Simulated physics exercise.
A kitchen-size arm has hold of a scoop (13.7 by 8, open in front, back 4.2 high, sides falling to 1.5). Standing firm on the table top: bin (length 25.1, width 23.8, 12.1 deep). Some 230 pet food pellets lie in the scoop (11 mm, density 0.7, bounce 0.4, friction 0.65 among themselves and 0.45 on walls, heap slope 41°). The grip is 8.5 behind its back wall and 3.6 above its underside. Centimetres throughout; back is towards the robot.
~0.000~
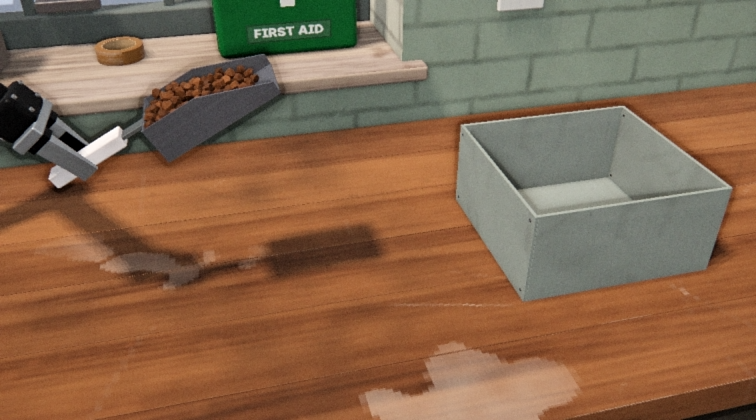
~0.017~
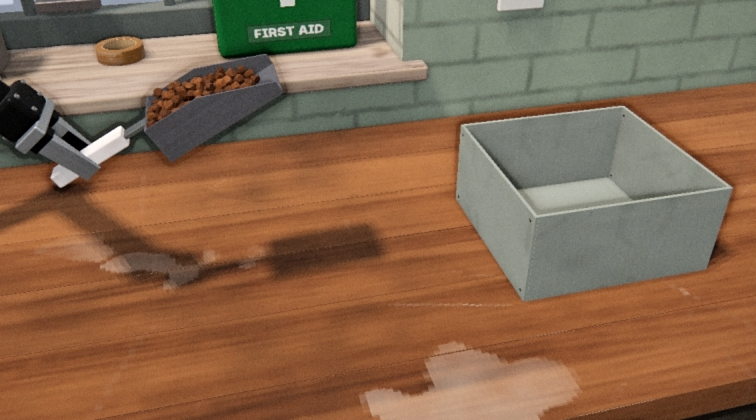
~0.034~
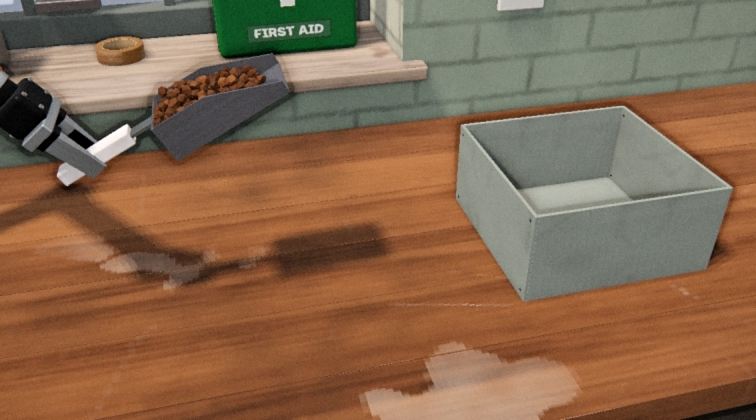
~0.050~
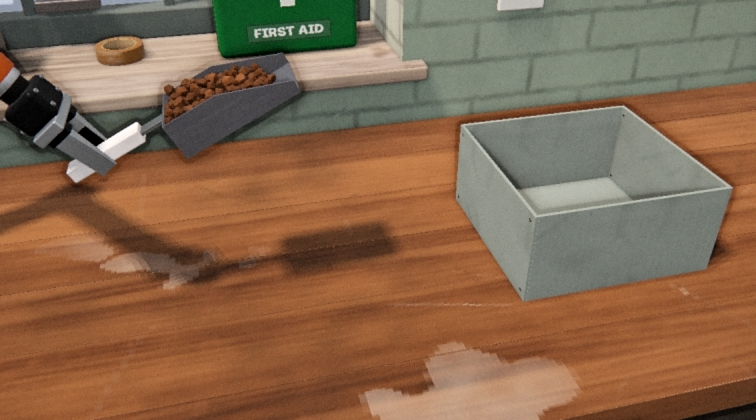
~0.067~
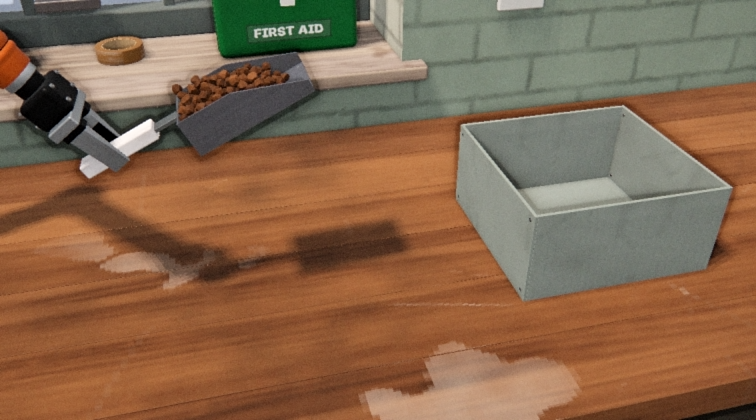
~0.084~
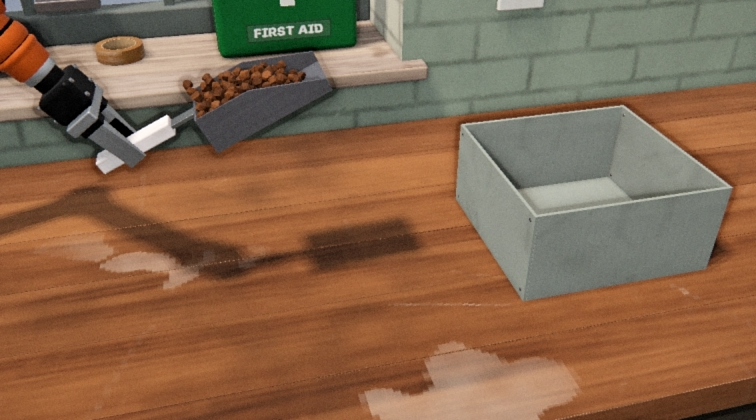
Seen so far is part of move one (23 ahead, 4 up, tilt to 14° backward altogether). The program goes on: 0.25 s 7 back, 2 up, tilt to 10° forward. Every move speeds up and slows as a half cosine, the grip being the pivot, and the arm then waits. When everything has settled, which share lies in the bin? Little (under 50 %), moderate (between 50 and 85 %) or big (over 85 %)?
Share in the bin: Little (under 50 %).
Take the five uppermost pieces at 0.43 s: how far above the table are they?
Some 24 cm.
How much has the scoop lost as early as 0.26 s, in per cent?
Near 5 per cent so far.
After 0.26 s, tilted 14° backward, highest piece 28 above the table; 219 on the scoop, 8 in flight or on a rim.
After 0.43 s, tilted 3° forward, highest piece 24 above the table; 119 on the scoop, 11 in the bin, 97 in flight or on a rim.
After 0.72 s, tilted 10° forward, highest piece 22 above the table; 98 on the scoop, 78 on the table or floor, 46 in the bin, 5 in flight or on a rim.
After 1.77 s, tilted 10° forward, highest piece 22 above the table; 98 on the scoop, 83 on the table or floor, 46 in the bin.
In the end, 98 on the scoop, 83 on the table or floor, 46 in the bin. That is 20 % in the bin.
